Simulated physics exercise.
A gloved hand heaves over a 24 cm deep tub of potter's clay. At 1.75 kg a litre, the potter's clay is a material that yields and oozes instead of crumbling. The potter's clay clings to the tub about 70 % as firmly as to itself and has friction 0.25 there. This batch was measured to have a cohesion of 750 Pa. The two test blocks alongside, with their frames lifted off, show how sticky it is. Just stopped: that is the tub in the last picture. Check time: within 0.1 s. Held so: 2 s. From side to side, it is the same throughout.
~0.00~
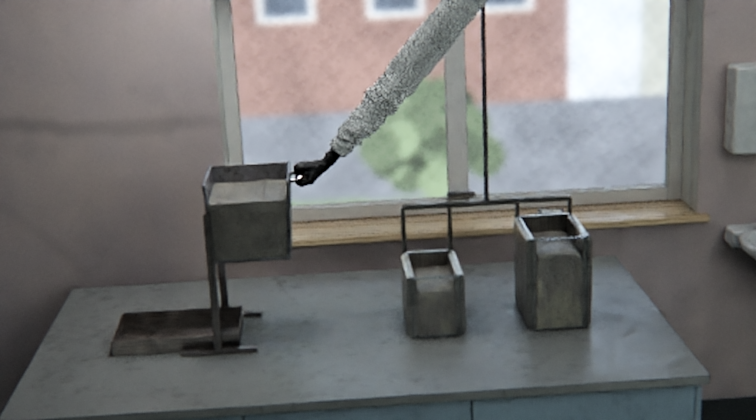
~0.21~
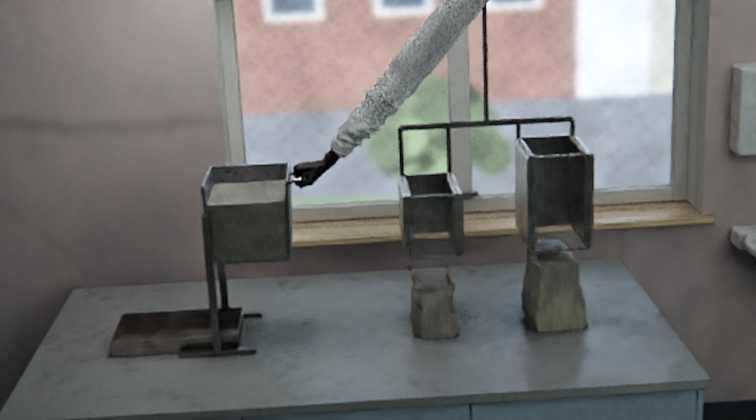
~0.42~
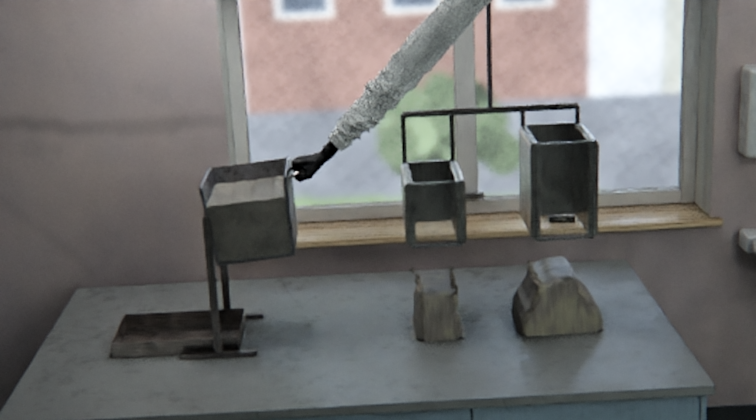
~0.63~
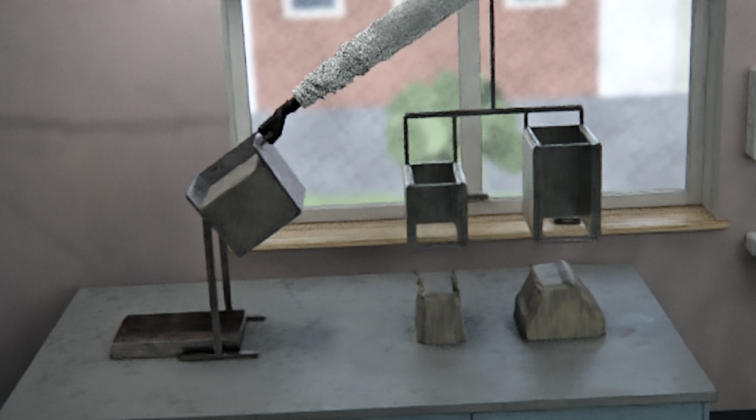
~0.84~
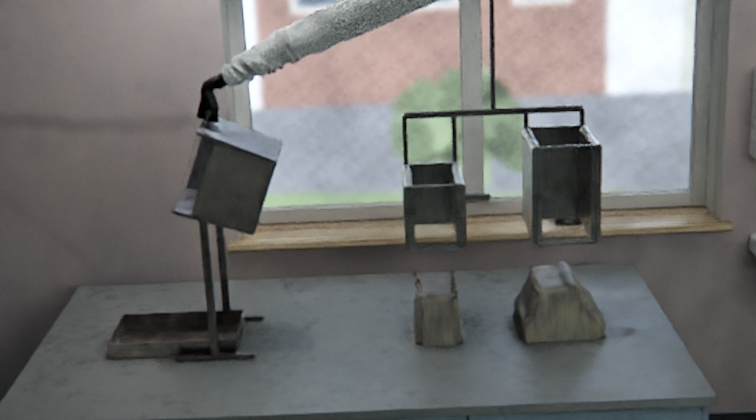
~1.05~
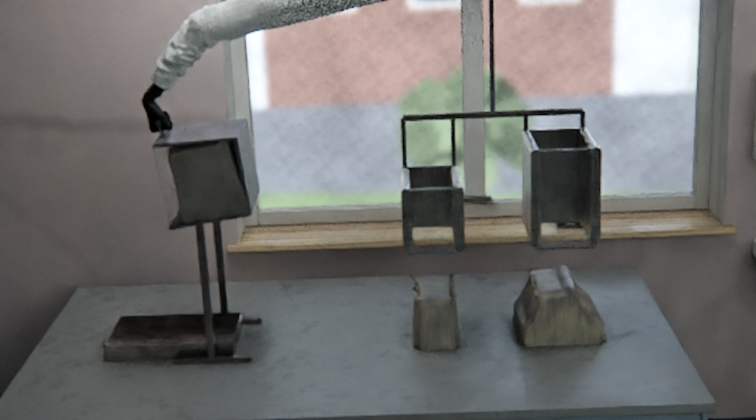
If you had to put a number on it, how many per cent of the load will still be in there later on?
My estimate is close to 41 per cent.
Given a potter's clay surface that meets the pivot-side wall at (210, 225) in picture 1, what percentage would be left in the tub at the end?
That works out near 65 %.
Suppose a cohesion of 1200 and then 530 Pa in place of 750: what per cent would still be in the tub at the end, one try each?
45 %, then 45 %.
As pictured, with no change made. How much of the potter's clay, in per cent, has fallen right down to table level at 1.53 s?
0 per cent.
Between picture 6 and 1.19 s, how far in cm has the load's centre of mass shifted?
Close to 5 centimetres.
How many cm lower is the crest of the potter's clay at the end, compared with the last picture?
Roughly 11 cm.
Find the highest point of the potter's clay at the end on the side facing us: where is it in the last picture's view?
Roughly at pixel (221, 180).
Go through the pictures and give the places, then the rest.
In the first frame, handle-side rim at (286, 182), tilt 0 degrees; top of the potter's clay at (218, 203); blocks stand 16 cm, 26 cm (left to right).
In the second frame, handle-side rim at (285, 183), tilt 0 degrees; top of the potter's clay at (217, 204); blocks stand 16 cm, 23 cm (left to right).
In the third frame, handle-side rim at (283, 178), tilt 5 degrees; top of the potter's clay at (278, 197); blocks stand 16 cm, 18 cm (left to right).
In the fourth frame, handle-side rim at (252, 148), tilt 34 degrees; top of the potter's clay at (259, 167); blocks stand 16 cm, 18 cm (left to right).
In the fifth frame, handle-side rim at (196, 135), tilt 69 degrees; top of the potter's clay at (213, 145); blocks stand 16 cm, 18 cm (left to right).
In the sixth frame, handle-side rim at (153, 148), tilt 96 degrees; top of the potter's clay at (221, 144); blocks stand 16 cm, 18 cm (left to right).
After 1.19 s, the tub is at 96 degrees and holds 94 %.
After 1.36 s, the tub is at 96 degrees and holds 65 %.
After 1.53 s, the tub is at 96 degrees and holds 46 %.
After 1.70 s, the tub is at 96 degrees and holds 41 %.
After 3.05 s, at the end, the tub is at 96 degrees and holds 41 %.
